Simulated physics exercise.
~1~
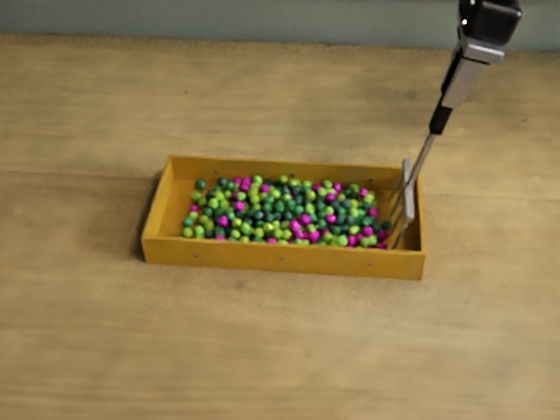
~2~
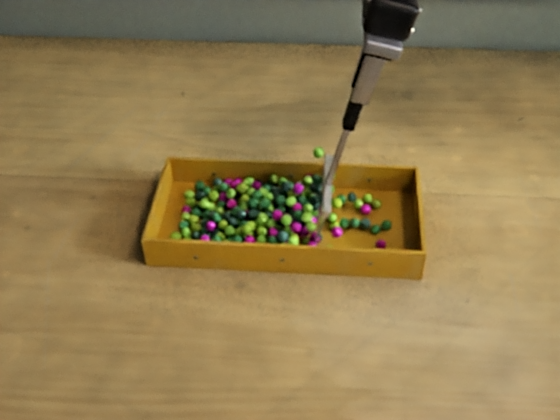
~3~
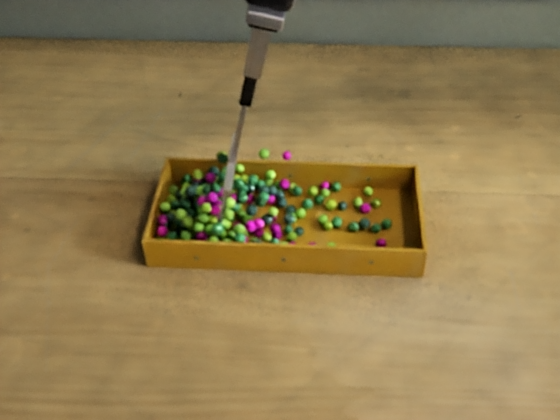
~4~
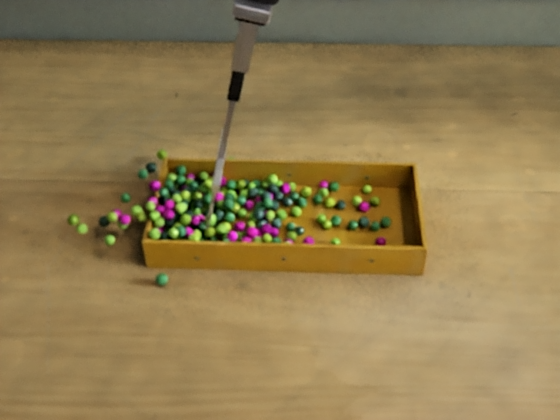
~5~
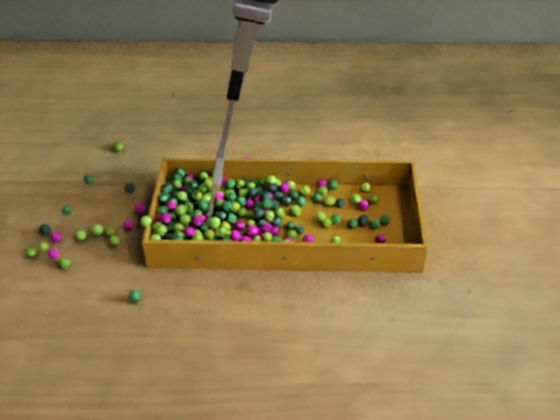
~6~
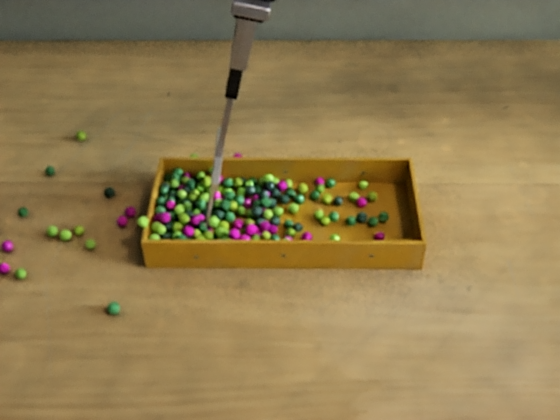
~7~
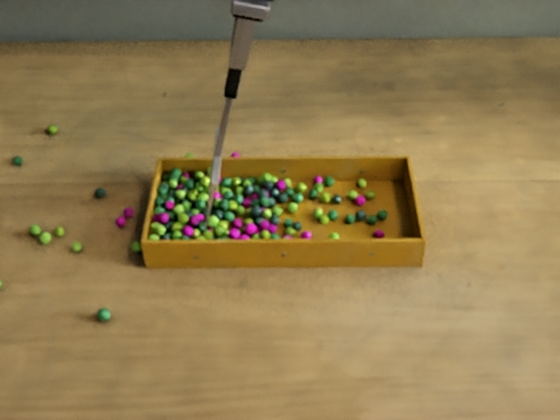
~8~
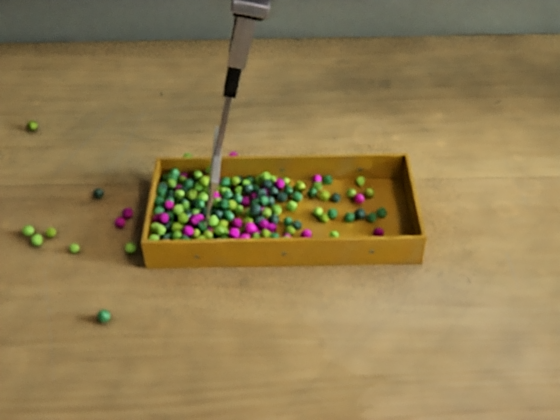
Green and pink balls spilled over the left end of a shallow orange tray as a robot arm swept a fork through them from right to left; the fork then stopped, leaving most heaped inside and some scattered on the wooden table.
